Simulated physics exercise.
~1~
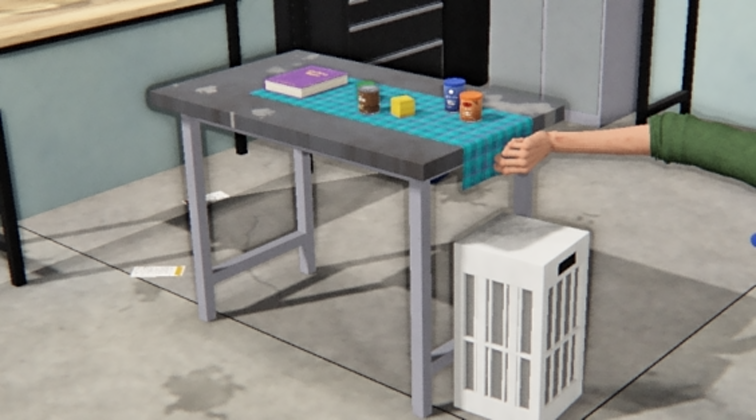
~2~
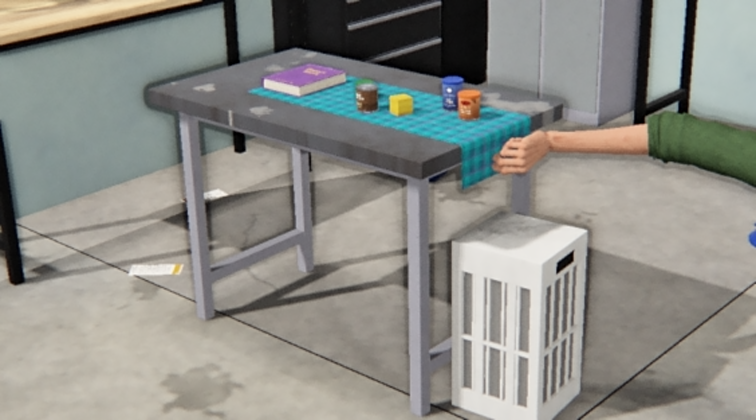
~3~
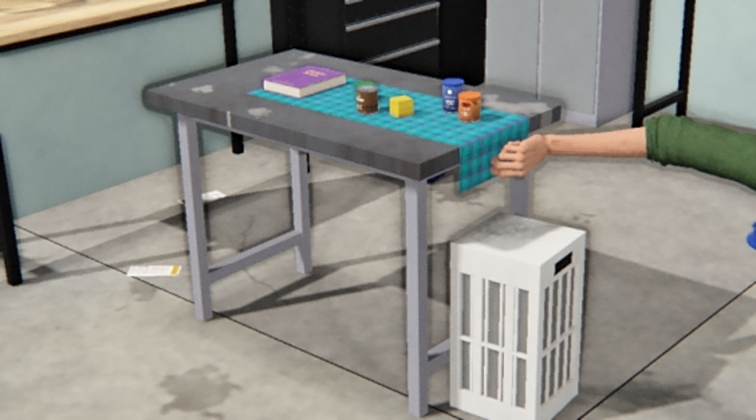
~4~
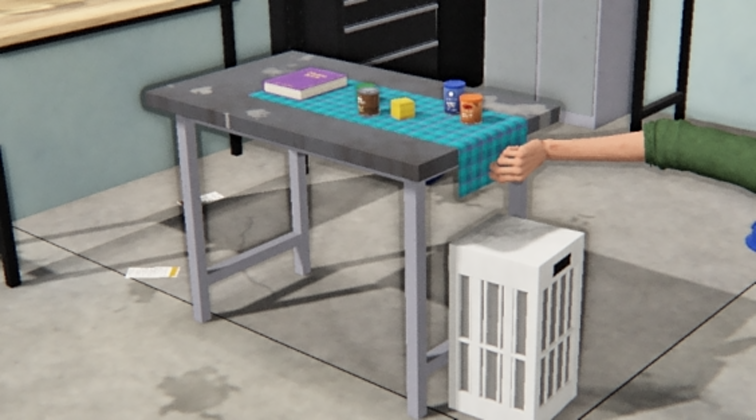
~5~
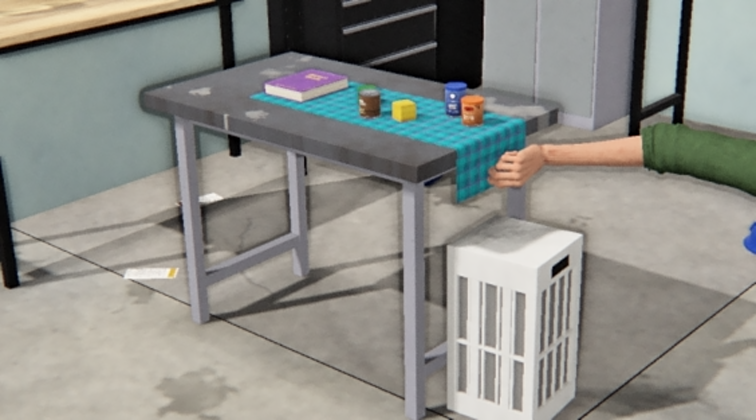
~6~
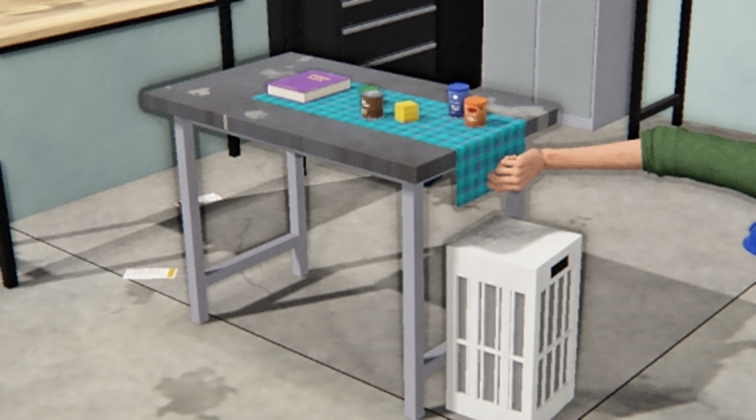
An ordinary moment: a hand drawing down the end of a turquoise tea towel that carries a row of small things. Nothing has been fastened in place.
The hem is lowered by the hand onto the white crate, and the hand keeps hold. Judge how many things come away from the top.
I'd say the tally of dropped things is a lone one in the end.
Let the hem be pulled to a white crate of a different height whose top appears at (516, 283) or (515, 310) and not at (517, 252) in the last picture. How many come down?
In that event, 2 and 3.
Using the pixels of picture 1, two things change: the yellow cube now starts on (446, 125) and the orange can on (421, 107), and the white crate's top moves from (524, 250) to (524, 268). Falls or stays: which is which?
As for the yellow cube, it leaves the top; as for the orange can, it stays in place.
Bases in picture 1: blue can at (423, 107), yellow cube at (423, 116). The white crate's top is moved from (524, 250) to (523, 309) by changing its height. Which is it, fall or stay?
In the end the blue can is no longer on top and the yellow cube is no longer on top.
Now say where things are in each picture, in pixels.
Hem (463, 190); orange can (471, 95); blue can (454, 81); yellow cube (403, 99); brown can (369, 88); green pot (366, 84); top of the crate (524, 250), in the first picture.
Hem (462, 190); orange can (469, 93), in the second picture.
Hem (459, 193); blue can (453, 81), in the third picture.
Hem (459, 198); yellow cube (403, 101); top of the crate (519, 251), in the fourth picture.
Hem (457, 203); brown can (370, 92), in the fifth picture.
Hem (457, 208); orange can (476, 100); blue can (459, 86); yellow cube (407, 104); brown can (372, 93); green pot (369, 88), in the sixth picture.
Soon after, hem near (492, 209); all still up.
Then, hem on the crate; orange can gone.
At rest, hem on the crate; orange can gone. The workbench loses one.
